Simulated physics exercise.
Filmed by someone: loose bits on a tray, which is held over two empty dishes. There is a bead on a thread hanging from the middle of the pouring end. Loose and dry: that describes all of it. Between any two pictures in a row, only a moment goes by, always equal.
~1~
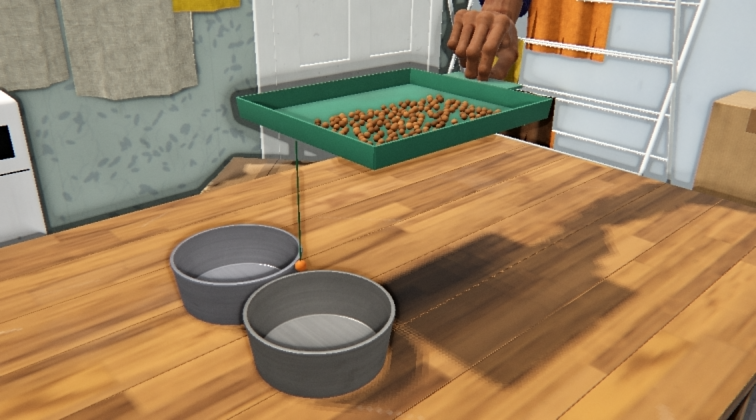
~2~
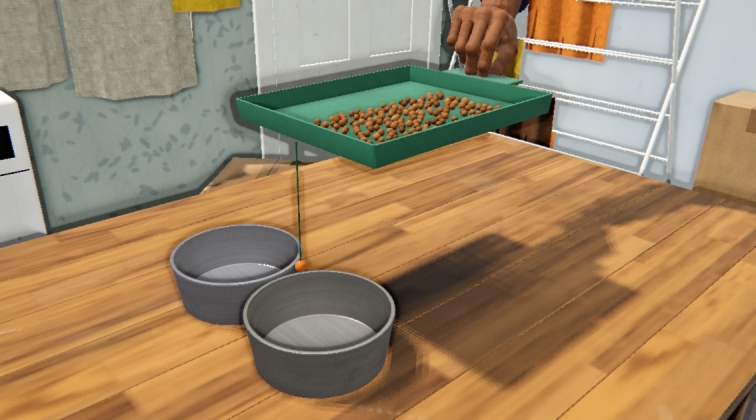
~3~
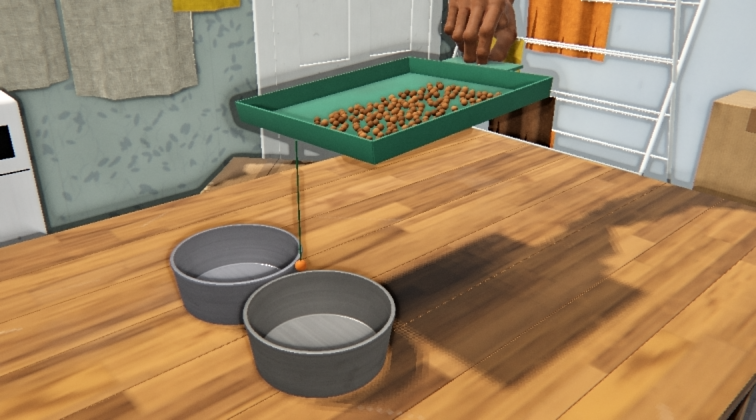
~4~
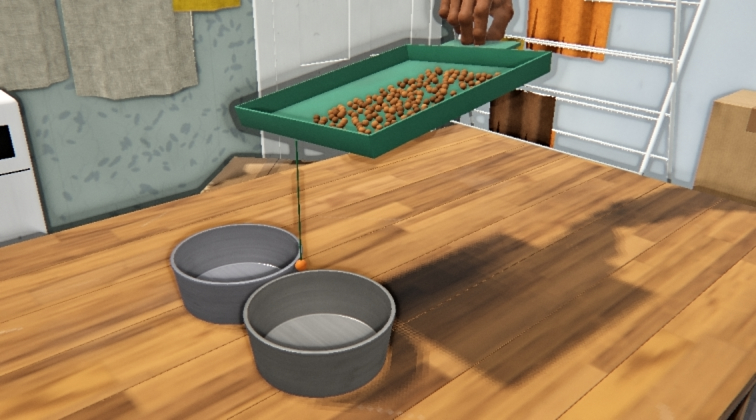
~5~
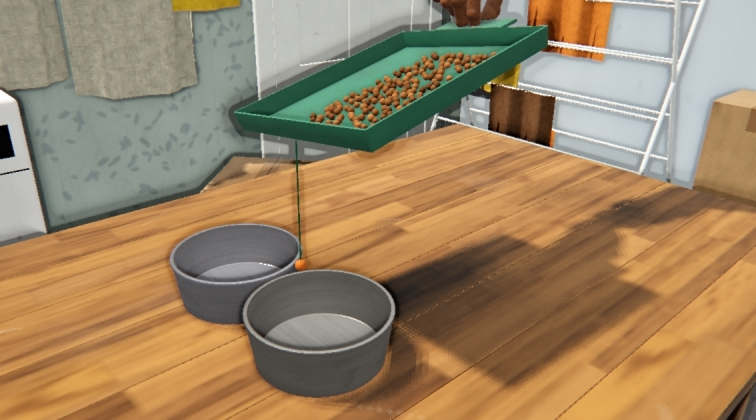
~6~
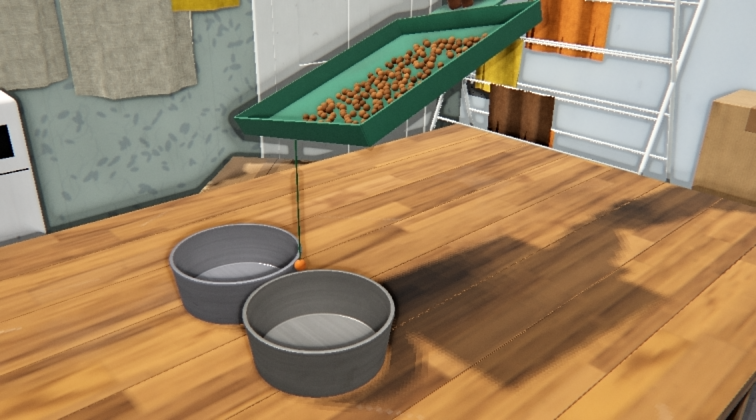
A green tray of small brown balls was held by a hand above two empty gray bowls on a wooden table, then its far right side rose steadily, leaving the tray clearly slanted.
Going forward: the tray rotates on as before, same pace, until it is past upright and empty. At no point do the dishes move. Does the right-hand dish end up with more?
Honestly the dish that comes off better is the left one.
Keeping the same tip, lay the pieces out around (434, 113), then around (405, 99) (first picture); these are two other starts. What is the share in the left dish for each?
Around 90 in a hundred the first time, around 100 in a hundred the second.
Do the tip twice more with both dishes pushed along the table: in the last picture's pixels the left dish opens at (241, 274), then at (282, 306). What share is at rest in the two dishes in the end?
About 70 % and 10 %.
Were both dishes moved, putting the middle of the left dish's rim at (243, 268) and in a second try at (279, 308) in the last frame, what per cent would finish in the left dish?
I'd expect some 90 percent, and then some 10 percent.
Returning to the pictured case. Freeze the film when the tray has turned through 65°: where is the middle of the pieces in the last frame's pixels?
In the last view, the load is centred close to (271, 133).
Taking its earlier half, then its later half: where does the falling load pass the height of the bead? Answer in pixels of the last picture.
Early half (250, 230), late half (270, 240).
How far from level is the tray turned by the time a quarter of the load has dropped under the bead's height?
Somewhere near 95°.
Soon, tray tipped steeply; most on the tray; a stray few in the left dish; a small part in the air.
A while on, tray tipped past a quarter turn; about two thirds on the tray; about a third in the left dish; a stray few outside both; a small part in the air.
Towards the end, tray tipped past a quarter turn; nearly all in the left dish; a small part outside both.
Finally, tray tipped past a quarter turn; none in the right dish; nearly all in the left dish; a small part outside both.
